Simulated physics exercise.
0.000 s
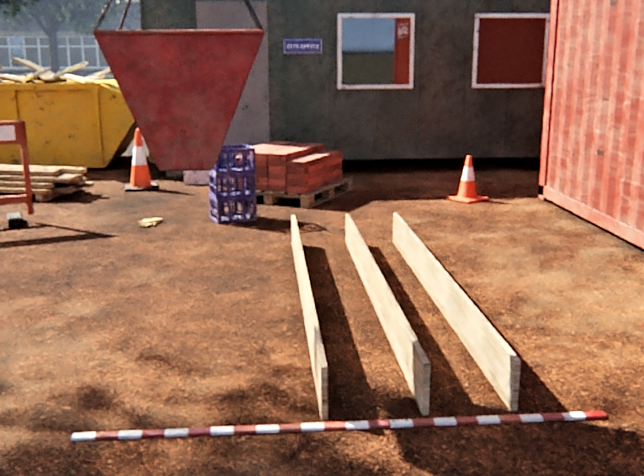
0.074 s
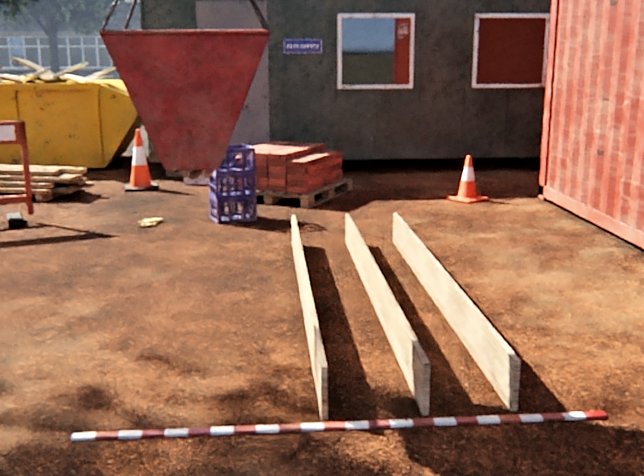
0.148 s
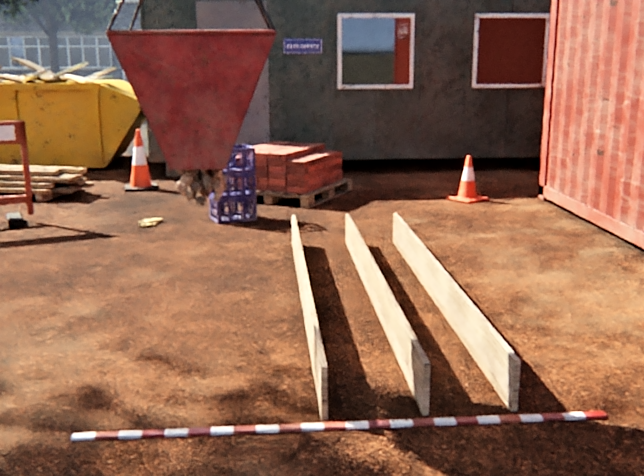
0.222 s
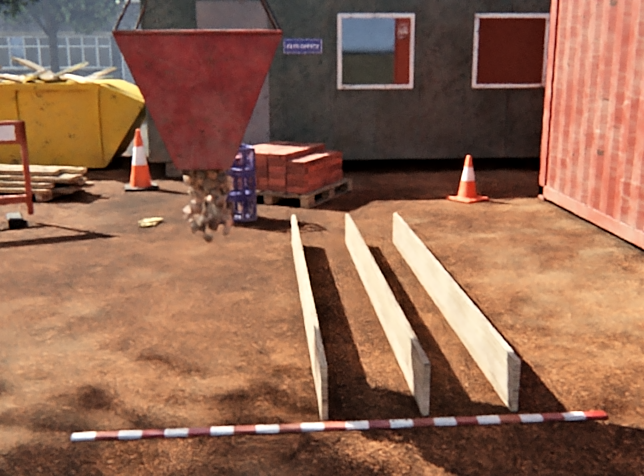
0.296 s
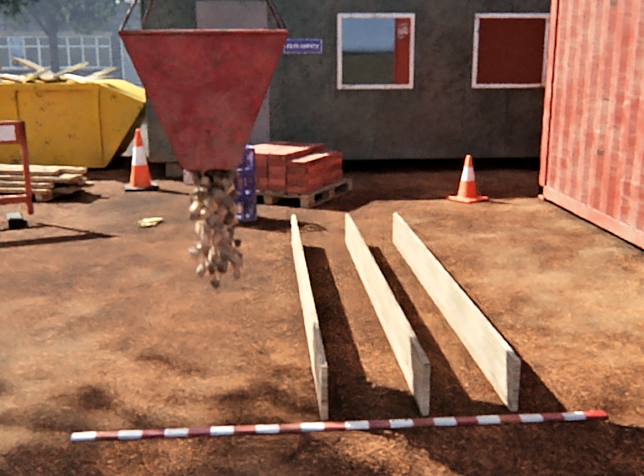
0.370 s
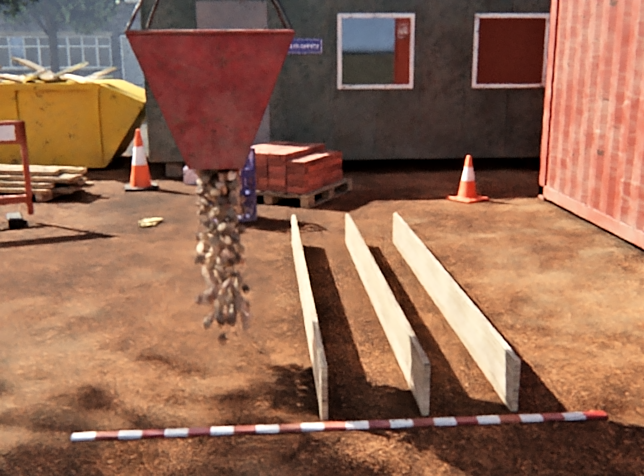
Red crane skip drifting slowly right across a building yard, grey-brown rubble pouring from its base in a lengthening stream.
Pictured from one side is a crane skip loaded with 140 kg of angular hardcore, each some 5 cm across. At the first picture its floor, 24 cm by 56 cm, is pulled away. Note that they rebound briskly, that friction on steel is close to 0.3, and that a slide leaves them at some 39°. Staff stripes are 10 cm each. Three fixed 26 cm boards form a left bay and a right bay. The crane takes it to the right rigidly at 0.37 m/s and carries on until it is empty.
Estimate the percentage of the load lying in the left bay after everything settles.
I would say 0 per cent lies in the left bay.
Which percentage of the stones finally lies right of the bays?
Around 0 in a hundred of them.
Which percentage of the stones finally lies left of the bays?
Share: About 100 %.
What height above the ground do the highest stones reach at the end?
Max stone height at rest approx 26 cm.
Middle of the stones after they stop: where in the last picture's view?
Centre position approx (262, 354).
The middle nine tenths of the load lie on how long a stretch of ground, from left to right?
Roughly 60 cm.
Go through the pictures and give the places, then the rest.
In the first frame, the outlet is at (185, 159); nothing has dropped yet.
In the second frame, the outlet is at (191, 159); 4 % is out.
In the third frame, outlet at (197, 158), the stream shows down to (209, 191); 89 % still inside.
In the fourth frame, outlet at (203, 158), the stream shows down to (217, 221); 83 % still inside.
In the fifth frame, outlet at (209, 158), the stream shows down to (225, 264); 74 % still inside.
In the sixth frame, outlet at (215, 158), the stream shows down to (231, 313); 63 % still inside.
After 0.7 s, 22 % in the crane skip, 78 % falling or lying left of the bays; the stones farthest right are at (302, 355).
After 1.1 s, 0 % in the crane skip, 100 % falling or lying left of the bays; the stones farthest right are at (307, 348).
After 1.7 s, 0 % in the crane skip, 100 % falling or lying left of the bays; the stones farthest right are at (306, 342).
After 2.6 s, 0 % in the crane skip, 100 % falling or lying left of the bays; the stones farthest right are at (307, 349).
After 4.5 s, 0 % in the crane skip, 100 % left of the bays; the stones farthest right are at (307, 349).
